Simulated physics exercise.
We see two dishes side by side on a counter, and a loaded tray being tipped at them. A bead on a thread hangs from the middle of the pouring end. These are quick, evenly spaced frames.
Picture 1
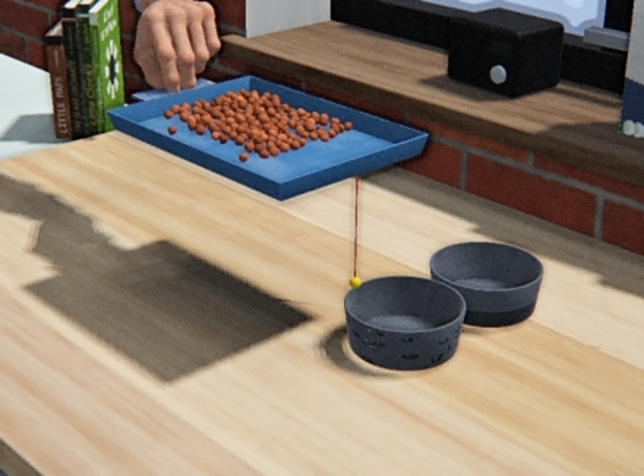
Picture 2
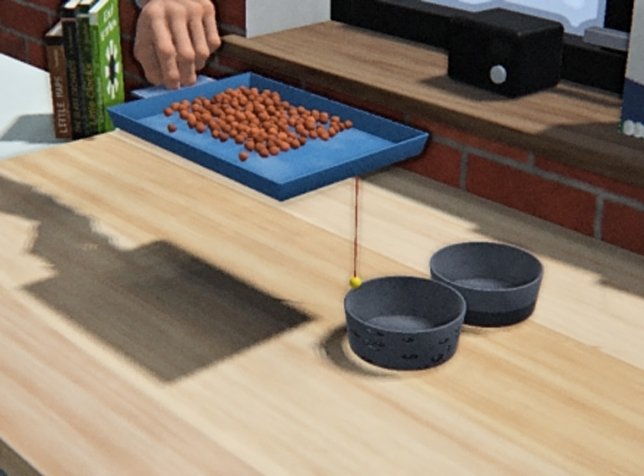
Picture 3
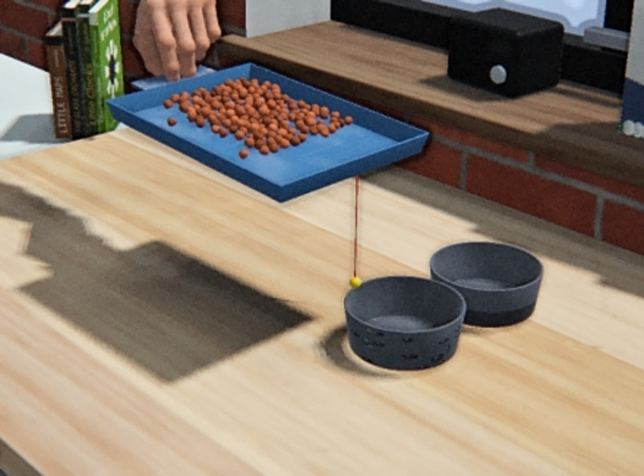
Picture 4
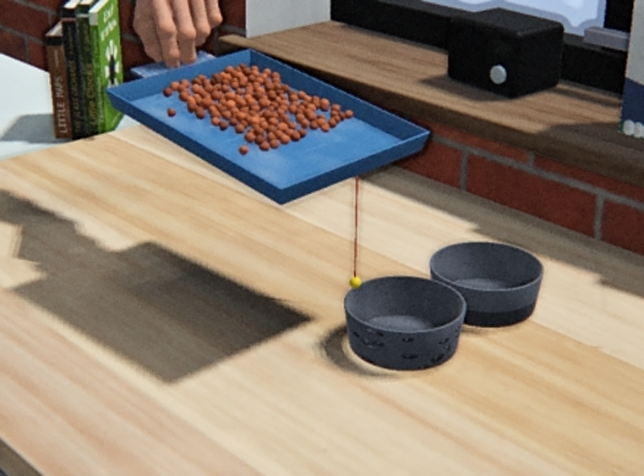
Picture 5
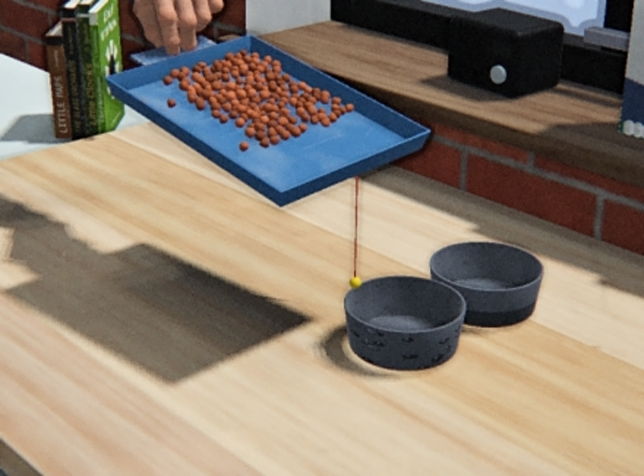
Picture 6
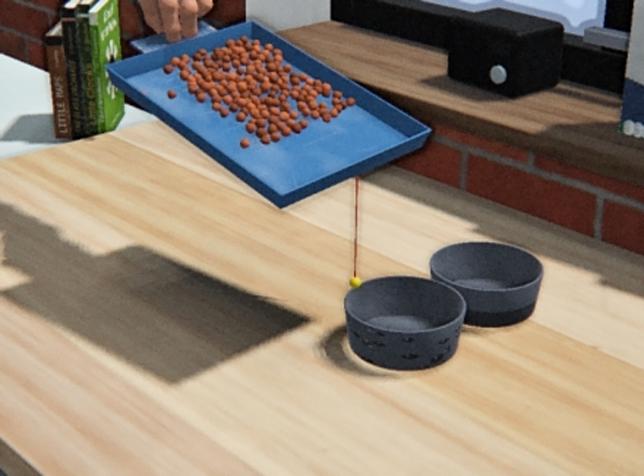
On a wooden counter near a brick wall, a hand gradually raises the back of a blue tray of reddish-brown pellets, tilting its front edge slightly down at the left corner, while two dark bowls and a hanging yellow bead stay still.
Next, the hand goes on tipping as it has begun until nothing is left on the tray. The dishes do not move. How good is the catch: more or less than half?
Together they catch less than half.
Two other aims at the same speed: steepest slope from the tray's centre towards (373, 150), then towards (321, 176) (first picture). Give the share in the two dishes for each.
First some 50, then 30 per cent.
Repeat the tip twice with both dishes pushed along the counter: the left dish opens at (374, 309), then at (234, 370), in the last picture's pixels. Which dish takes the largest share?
At the first place left, at the second the right-hand dish.
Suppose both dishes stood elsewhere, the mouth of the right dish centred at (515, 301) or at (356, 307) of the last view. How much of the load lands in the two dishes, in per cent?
Roughly 10 per cent, and 80 per cent.
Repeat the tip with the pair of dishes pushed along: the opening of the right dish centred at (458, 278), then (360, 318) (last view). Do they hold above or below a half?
First less than half, then above a half.
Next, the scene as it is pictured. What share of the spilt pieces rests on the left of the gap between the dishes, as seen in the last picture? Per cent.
Roughly 100 in a hundred.
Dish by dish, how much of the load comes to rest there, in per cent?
Left dish near 10 in a hundred; right dish near 0.
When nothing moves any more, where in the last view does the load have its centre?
At about (316, 396).
Shortly afterwards, tray tipped steeply; the bulk on the tray; only a few in the left dish; only a few outside both; a little in the air.
Next, tray tipped right over; near two thirds on the tray; only a few in the left dish; near a quarter outside both; a little in the air.
Some moments later, tray tipped past a quarter turn; a little in the left dish; the bulk outside both.
In the end, tray tipped past a quarter turn; a little in the left dish; none at all in the right dish; the bulk outside both.
